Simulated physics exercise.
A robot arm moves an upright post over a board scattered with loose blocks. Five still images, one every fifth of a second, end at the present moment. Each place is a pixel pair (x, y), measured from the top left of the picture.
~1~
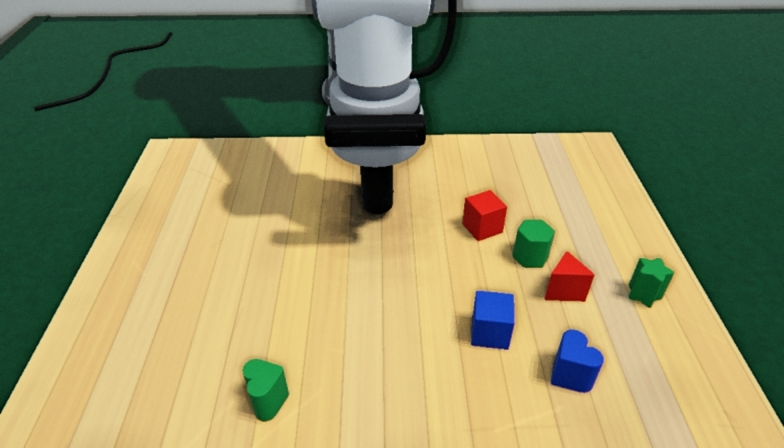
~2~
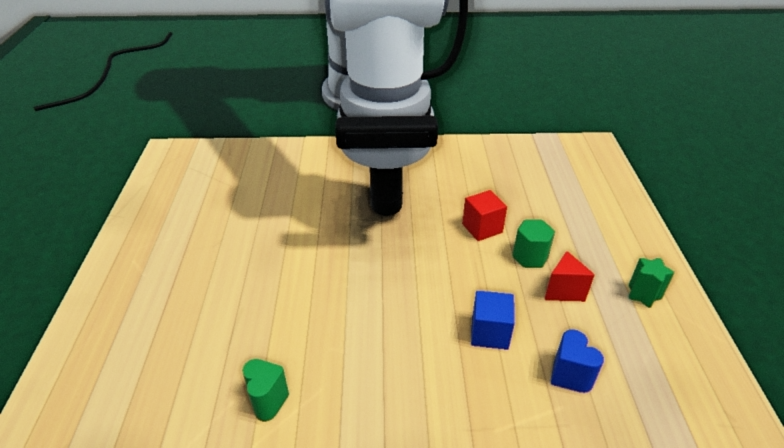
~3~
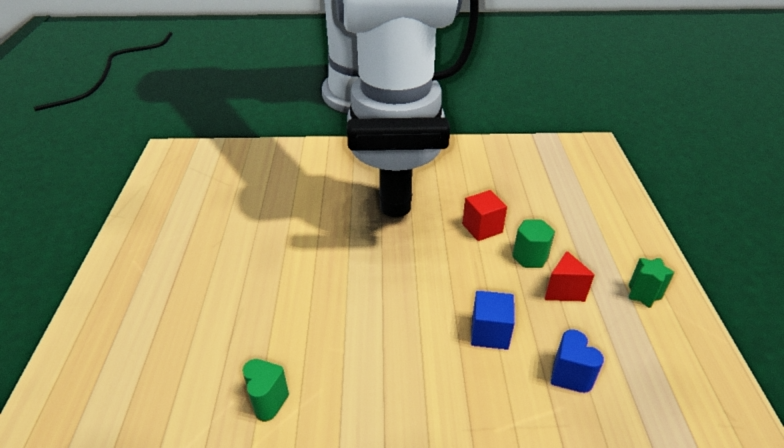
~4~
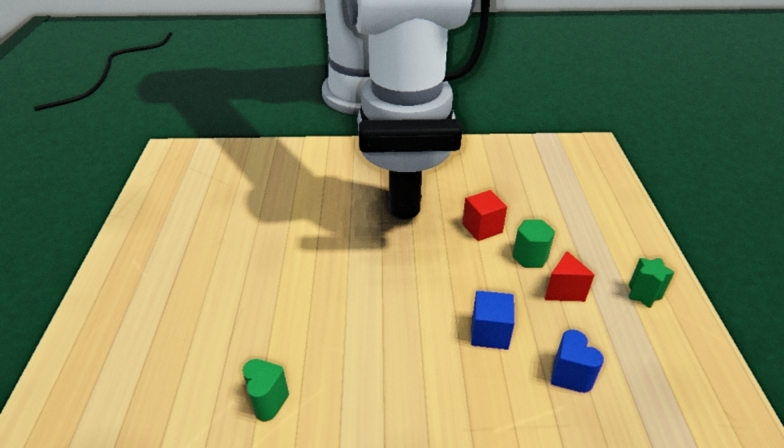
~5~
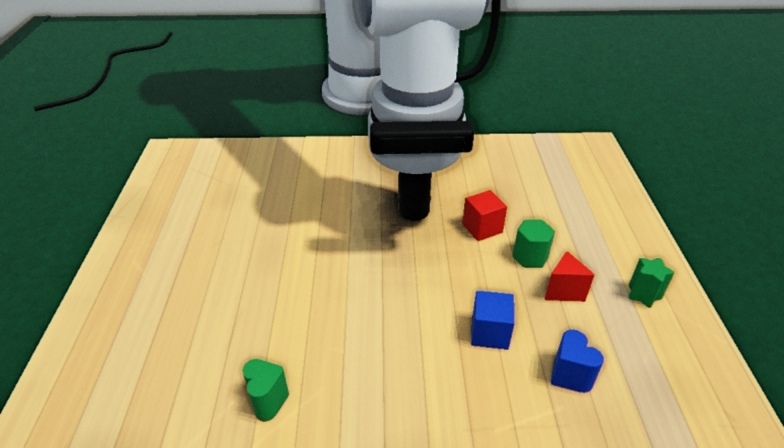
A robot arm holding a dark upright post reaches over the far side of a pale wooden board on a green surface, seen from above and in front. A red cube, green hexagonal block, red triangular block, green star, blue cube and blue heart sit to the right, with a green heart at the near left. The post slides slightly rightward toward the red cube, while the blocks and camera stay still.
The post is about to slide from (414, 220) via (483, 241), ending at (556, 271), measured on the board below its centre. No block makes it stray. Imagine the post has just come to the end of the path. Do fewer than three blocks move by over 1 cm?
Going by the path, yes.
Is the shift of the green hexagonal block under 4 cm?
Going by the path, no.
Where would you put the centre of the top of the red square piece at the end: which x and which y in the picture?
That would be at about pixel (513, 200).
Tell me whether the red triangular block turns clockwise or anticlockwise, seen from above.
Watching from overhead, you'd notice the red triangular block rotating clockwise.
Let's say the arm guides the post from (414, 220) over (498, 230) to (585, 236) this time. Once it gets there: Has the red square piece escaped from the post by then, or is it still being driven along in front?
As far as I can tell, the red square piece is still leading the way in front of the post.
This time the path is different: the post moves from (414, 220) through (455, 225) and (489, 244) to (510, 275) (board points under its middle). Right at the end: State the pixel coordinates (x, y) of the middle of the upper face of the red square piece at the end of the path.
In the picture, that point is around (518, 204).
On the path given first. One third of the way, post at (461, 225); red square piece at (494, 201).
Two thirds of the way, post at (508, 242); red square piece at (513, 200), turned 25° anticlockwise; green hexagonal block at (546, 232).
At the end, post at (558, 263); red square piece at (513, 200), turned 25° anticlockwise; green hexagonal block at (600, 246), turned 35° anticlockwise; red triangular block at (577, 268), turned 35° clockwise; green star still.
